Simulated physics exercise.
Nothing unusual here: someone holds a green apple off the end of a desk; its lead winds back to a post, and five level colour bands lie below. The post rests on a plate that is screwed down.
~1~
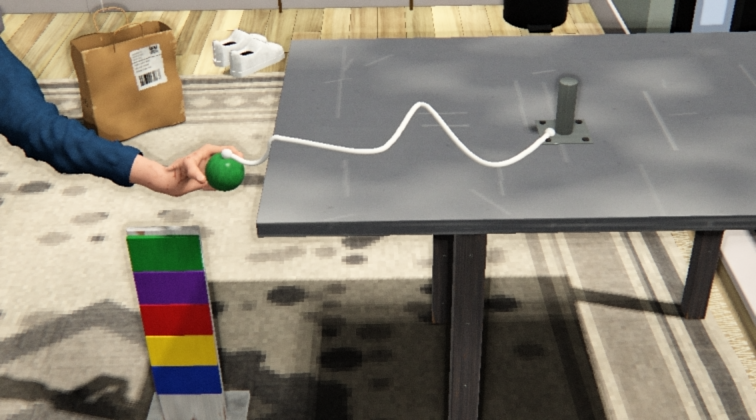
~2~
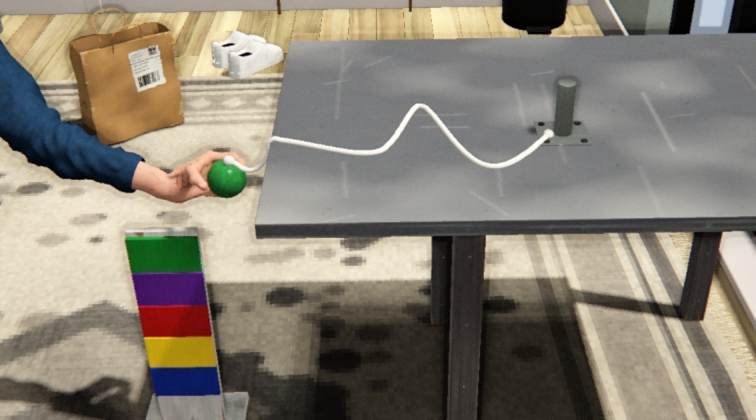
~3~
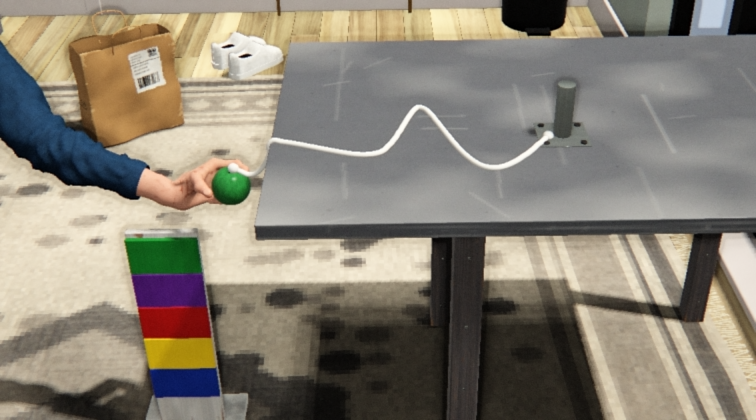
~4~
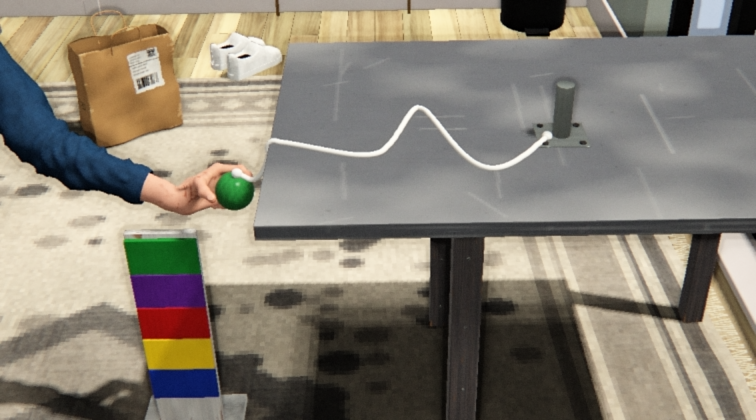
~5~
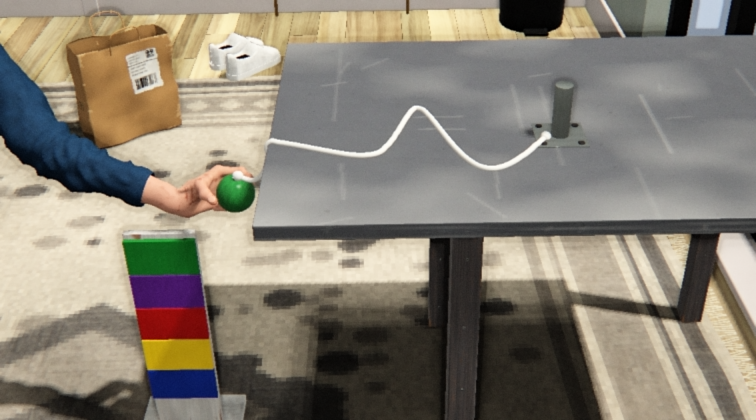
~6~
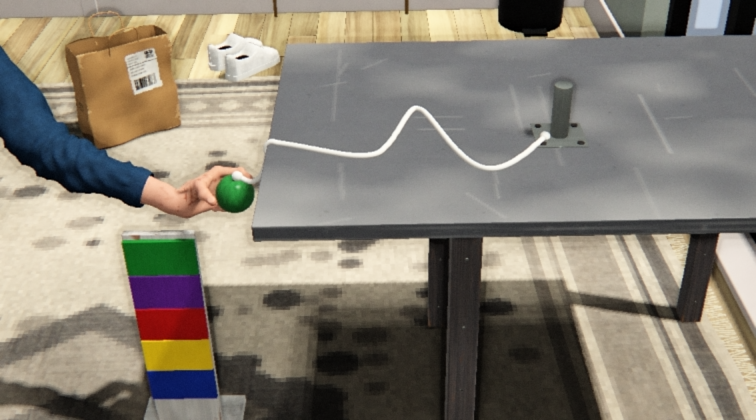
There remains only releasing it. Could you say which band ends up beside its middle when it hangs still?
Sure, it is yellow.
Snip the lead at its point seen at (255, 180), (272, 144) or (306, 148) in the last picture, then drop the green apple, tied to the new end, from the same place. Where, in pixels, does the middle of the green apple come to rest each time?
The three cuts give roughly (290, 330), (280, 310) and (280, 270) respectively.
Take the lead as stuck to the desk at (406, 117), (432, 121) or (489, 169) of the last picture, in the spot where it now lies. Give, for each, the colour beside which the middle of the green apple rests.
First try green, second try purple, third try red.
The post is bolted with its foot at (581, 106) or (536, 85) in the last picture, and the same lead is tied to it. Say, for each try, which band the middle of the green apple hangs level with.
Going case by case, it's red and then yellow.
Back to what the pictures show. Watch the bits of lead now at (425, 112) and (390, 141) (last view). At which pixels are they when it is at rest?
The first ends at (317, 140) and the second at (270, 179).
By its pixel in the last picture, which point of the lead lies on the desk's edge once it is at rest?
About (403, 123).
Early on, apple near (254, 297); level with purple.
Midway, apple near (301, 353); level with yellow.
Near the end, apple near (280, 355); level with yellow.
Finally, apple near (288, 356); level with yellow. Its middle rests at the yellow band.
